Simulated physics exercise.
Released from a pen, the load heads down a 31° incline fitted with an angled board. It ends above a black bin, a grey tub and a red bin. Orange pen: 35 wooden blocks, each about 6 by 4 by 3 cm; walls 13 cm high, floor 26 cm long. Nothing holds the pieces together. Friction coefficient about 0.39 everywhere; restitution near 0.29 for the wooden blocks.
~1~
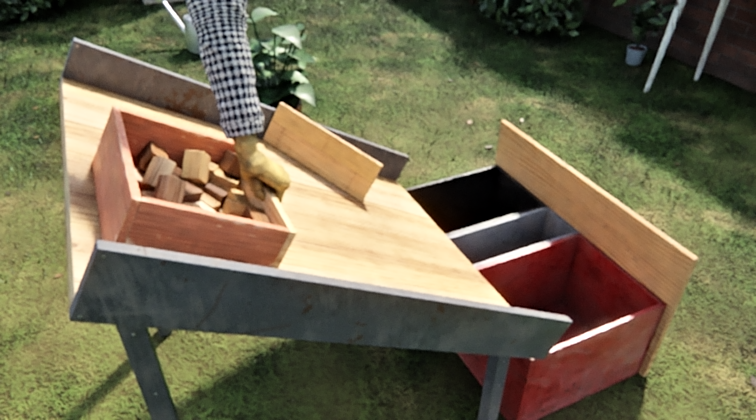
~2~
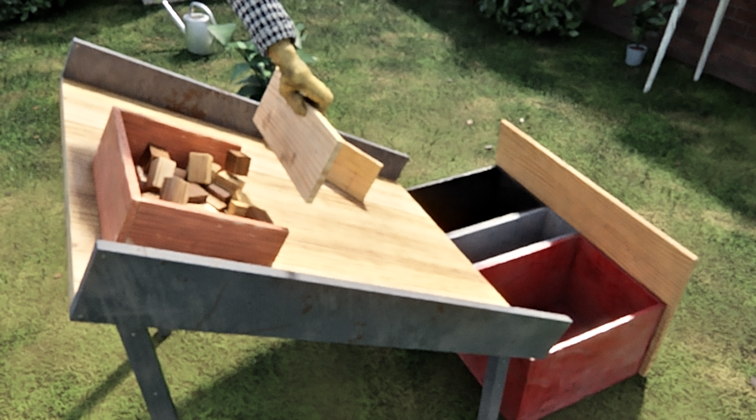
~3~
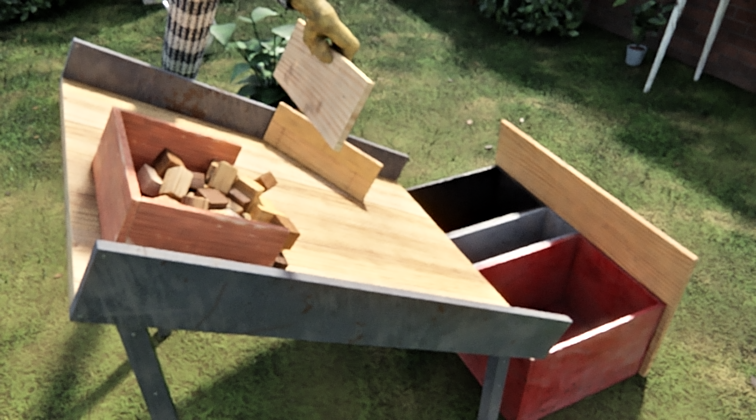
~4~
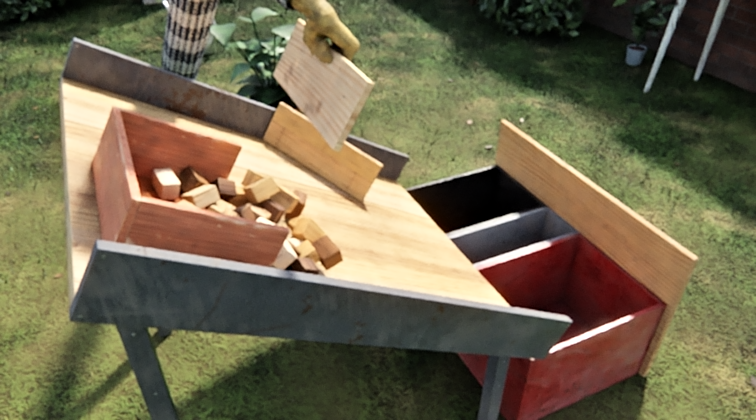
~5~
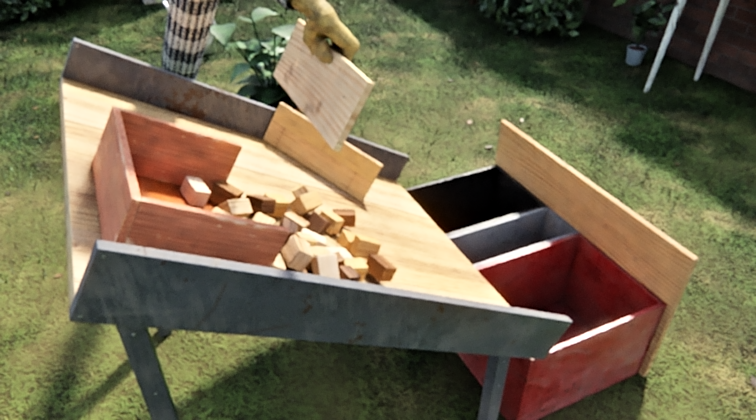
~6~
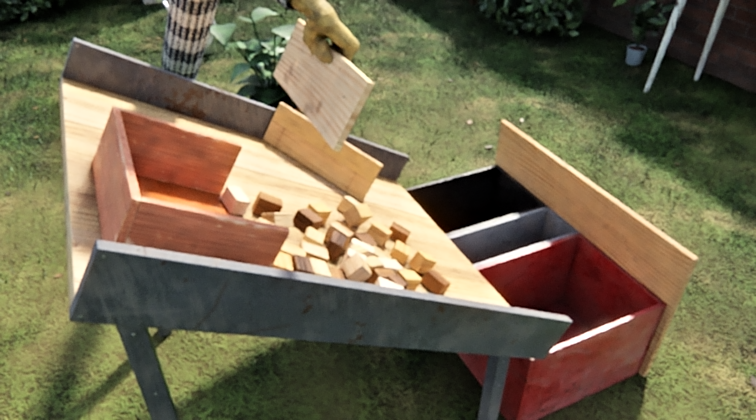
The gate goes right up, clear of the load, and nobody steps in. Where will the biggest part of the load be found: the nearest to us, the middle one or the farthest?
It is the red bin, the nearest one.
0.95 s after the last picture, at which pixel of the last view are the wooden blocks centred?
At about (571, 329).
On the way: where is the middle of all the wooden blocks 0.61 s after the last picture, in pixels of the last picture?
Around (556, 317).
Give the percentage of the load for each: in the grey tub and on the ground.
Roughly 10 and 0 per cent.
Then, 0.15 s after the last picture, 34 on the slope and 1 in the air.
Then, 0.34 s after the last picture, 1 in the grey tub, 7 in the red bin, 19 on the slope and 8 in the air.
Then, 0.61 s after the last picture, 1 in the black bin, 3 in the grey tub, 29 in the red bin and 2 in the air.
Final count (0.95 s after the last picture), 1 in the black bin, 4 in the grey tub and 30 in the red bin.
